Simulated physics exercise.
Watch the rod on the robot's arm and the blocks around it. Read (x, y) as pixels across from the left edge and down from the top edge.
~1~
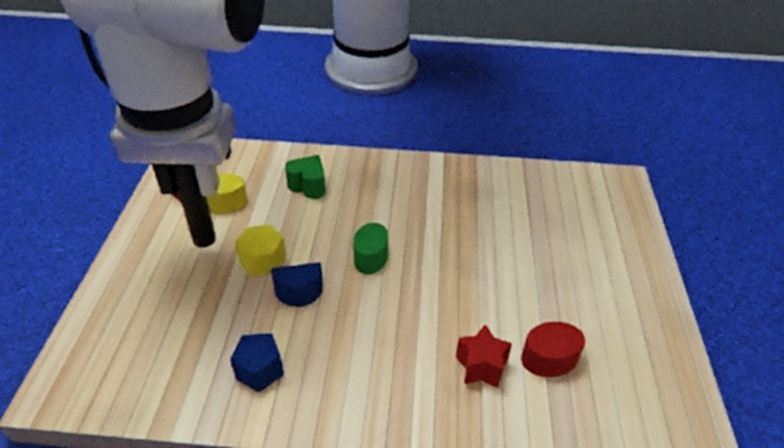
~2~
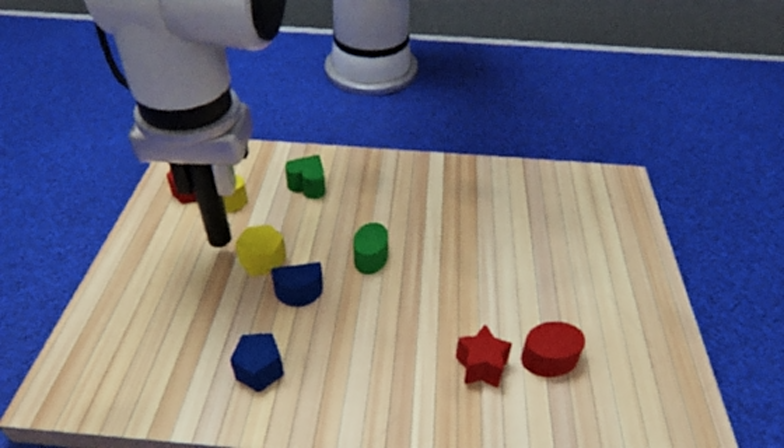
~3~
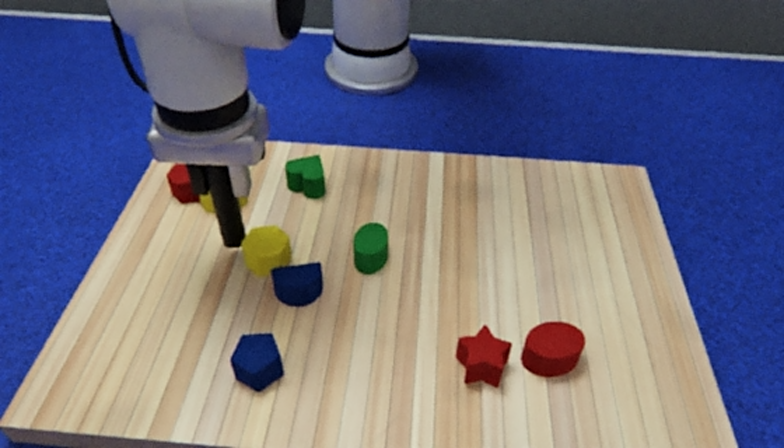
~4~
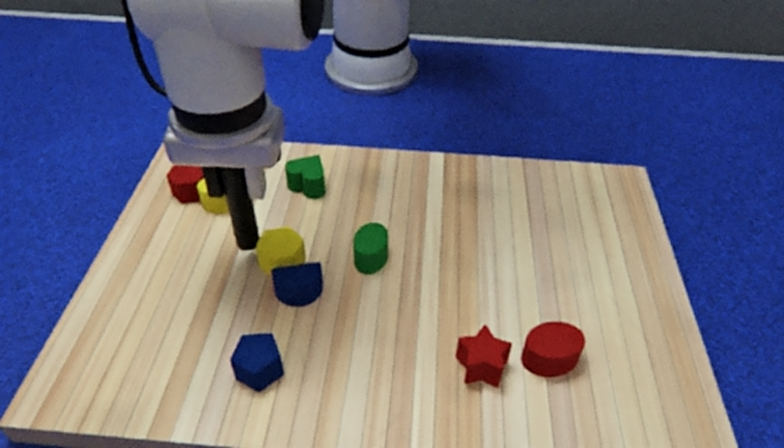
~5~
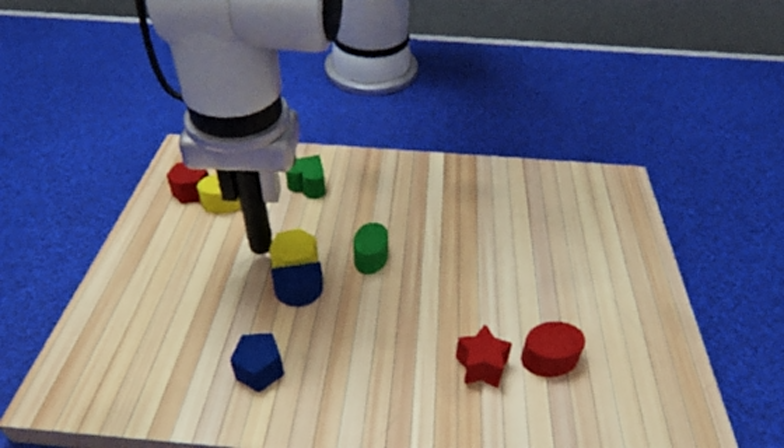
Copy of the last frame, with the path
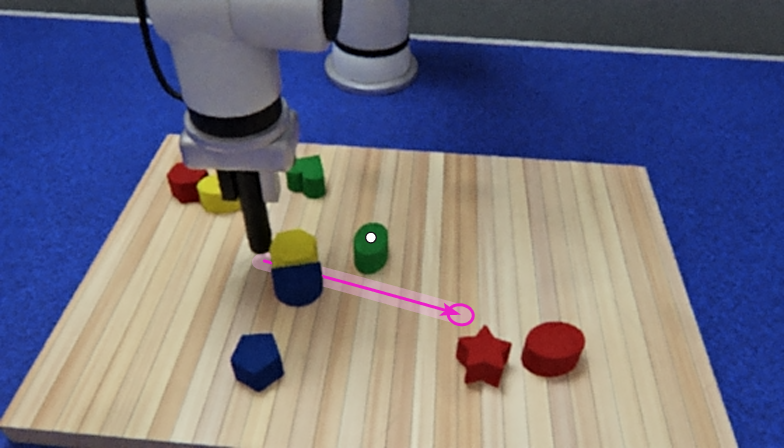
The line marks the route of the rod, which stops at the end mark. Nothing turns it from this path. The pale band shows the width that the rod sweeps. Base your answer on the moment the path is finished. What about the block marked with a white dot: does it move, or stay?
At the end, its place is different.
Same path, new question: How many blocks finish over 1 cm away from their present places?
Two will move.
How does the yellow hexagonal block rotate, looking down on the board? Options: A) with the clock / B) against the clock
B.
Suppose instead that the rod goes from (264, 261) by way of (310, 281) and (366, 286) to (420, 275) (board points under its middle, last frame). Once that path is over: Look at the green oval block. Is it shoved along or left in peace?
It is shifted.
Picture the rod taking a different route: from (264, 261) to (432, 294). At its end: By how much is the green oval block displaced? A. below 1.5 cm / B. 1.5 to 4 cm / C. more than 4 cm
I choose C.
The line goes from (264, 261) to (461, 315); the dot is on the green oval block.
The first path, step by step. One third of the way, rod (326, 264); yellow hexagonal block (359, 251), turned 35° anticlockwise; blue half-round block (299, 276), turned 15° clockwise; green oval block (391, 234), turned 25° anticlockwise.
Two thirds of the way, rod (394, 282); yellow hexagonal block (413, 253), turned 95° anticlockwise; blue half-round block (299, 276), turned 15° clockwise; green oval block (412, 224), turned 70° anticlockwise.
At the end, rod (463, 301); yellow hexagonal block (419, 254), turned 110° anticlockwise; blue half-round block (299, 276), turned 15° clockwise; green oval block (412, 224), turned 70° anticlockwise; red star unmoved.
